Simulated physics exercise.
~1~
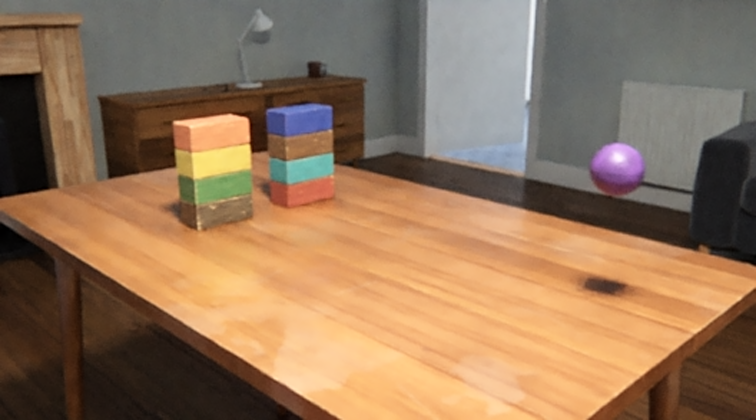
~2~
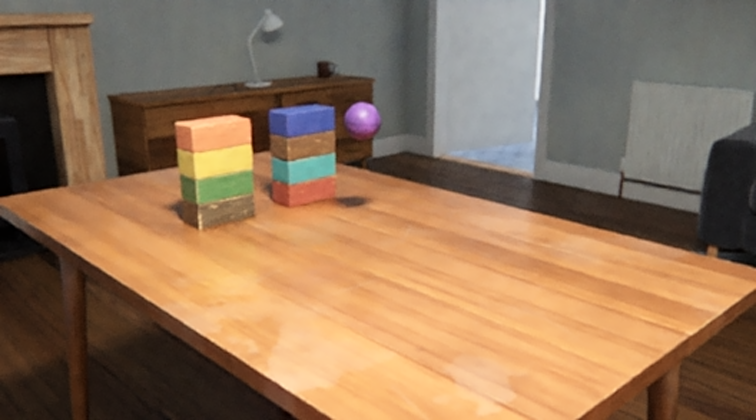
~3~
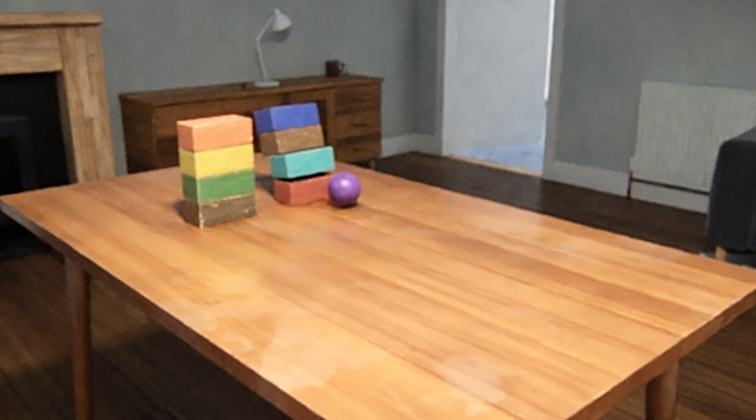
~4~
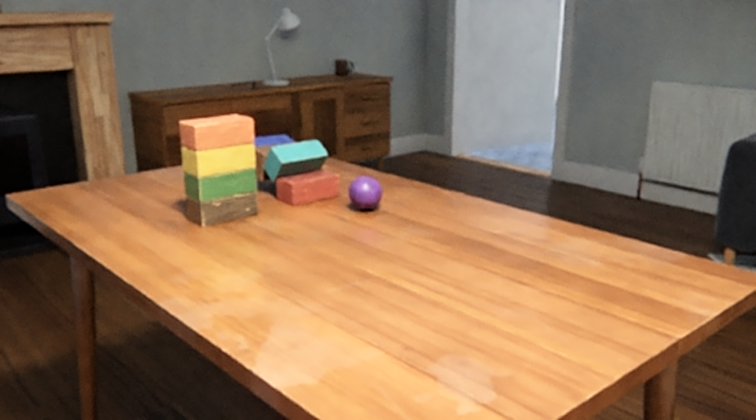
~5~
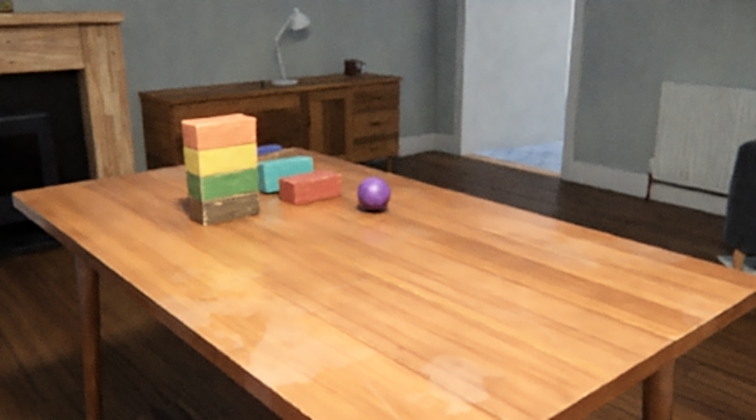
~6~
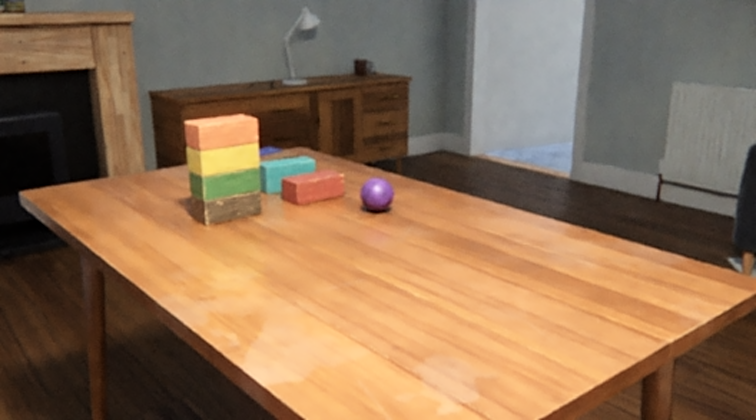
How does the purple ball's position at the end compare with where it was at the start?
At the start the purple ball was in the air over the right side of the table, and by the end it was resting on the tabletop farther left, just to the right of the red block.
